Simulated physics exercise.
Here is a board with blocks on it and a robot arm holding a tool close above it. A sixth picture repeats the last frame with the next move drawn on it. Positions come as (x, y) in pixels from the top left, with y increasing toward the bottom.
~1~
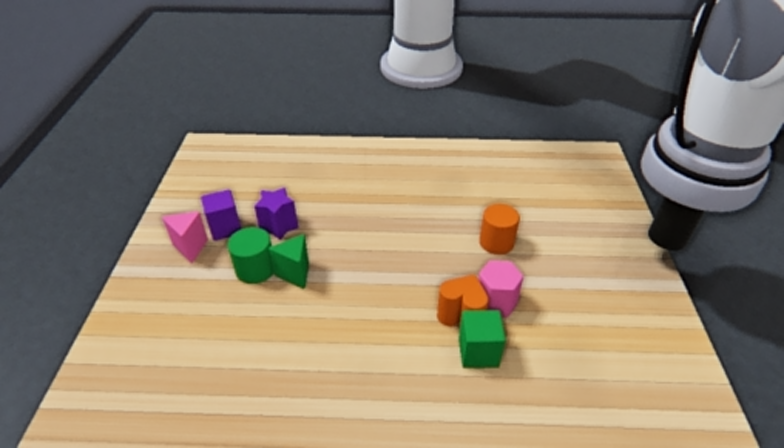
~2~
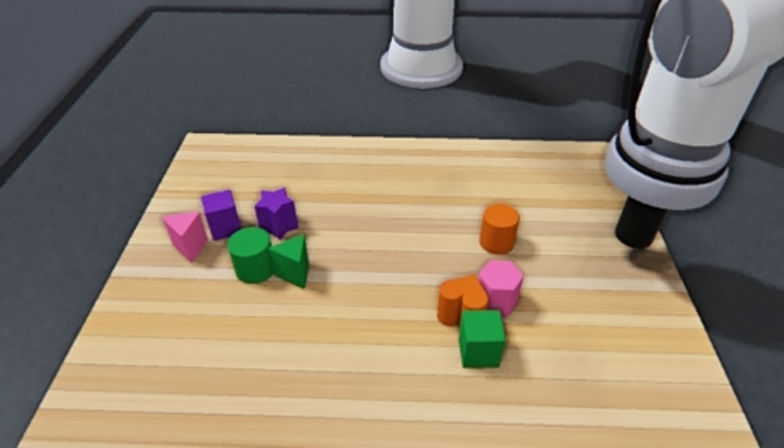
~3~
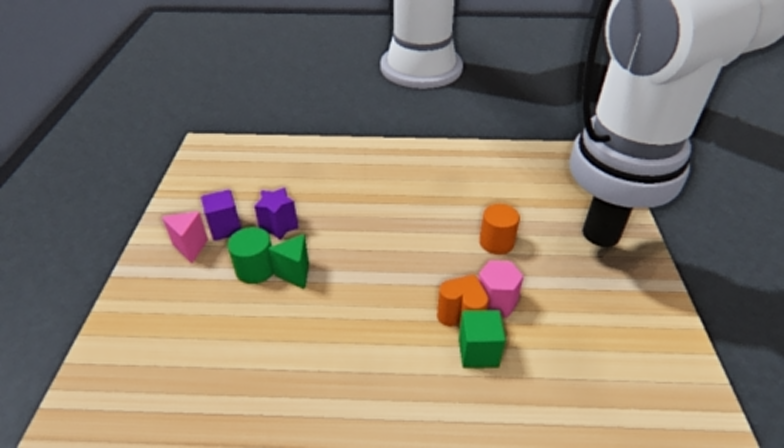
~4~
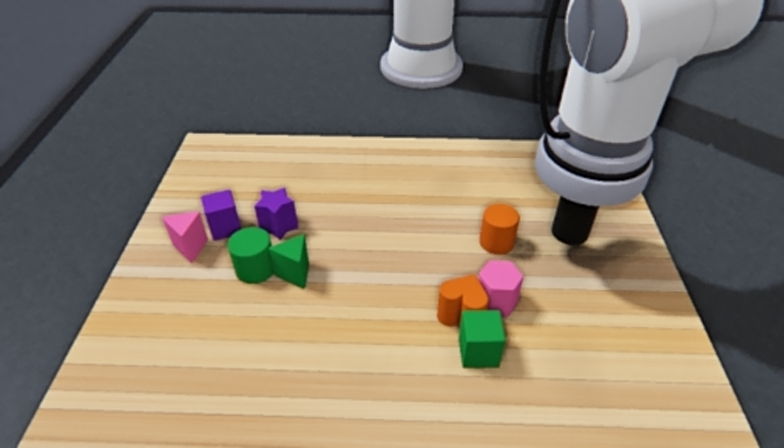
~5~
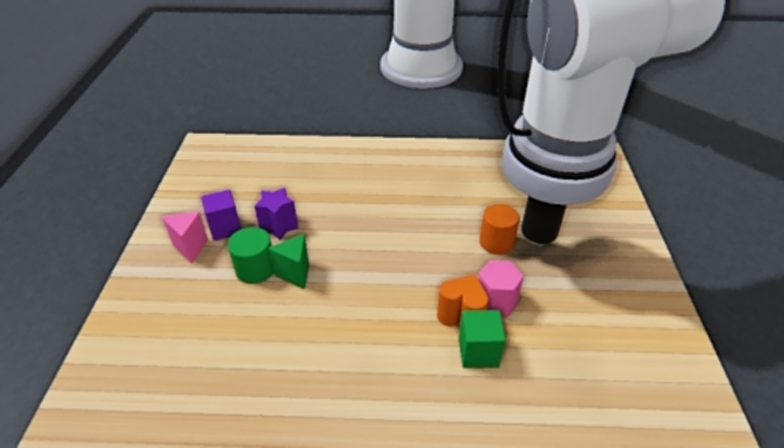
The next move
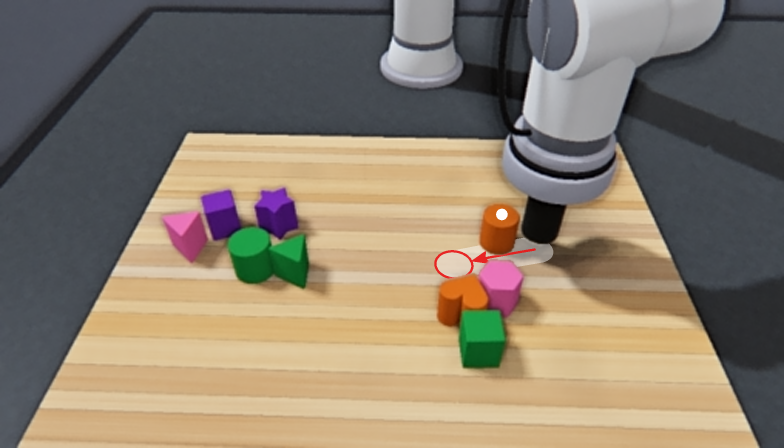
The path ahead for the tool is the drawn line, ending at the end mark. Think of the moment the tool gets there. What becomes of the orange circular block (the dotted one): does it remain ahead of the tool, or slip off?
At the end of the path, the tool has already lost the orange circular block, which lies beside or behind it.
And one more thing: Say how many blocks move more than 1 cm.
Only one of them.
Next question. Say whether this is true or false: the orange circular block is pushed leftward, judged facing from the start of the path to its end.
Verdict: False.
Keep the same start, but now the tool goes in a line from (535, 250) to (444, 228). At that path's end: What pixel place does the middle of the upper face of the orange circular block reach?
My estimate: (411, 199).
Path on the board, from (535, 250) directly to (454, 265); the dot is on the orange circular block.
The first path, step by step. Halfway along, tool at (498, 239); orange circular block at (470, 211).
At the end, tool at (456, 247); pink six-sided block in place; orange circular block at (456, 210).
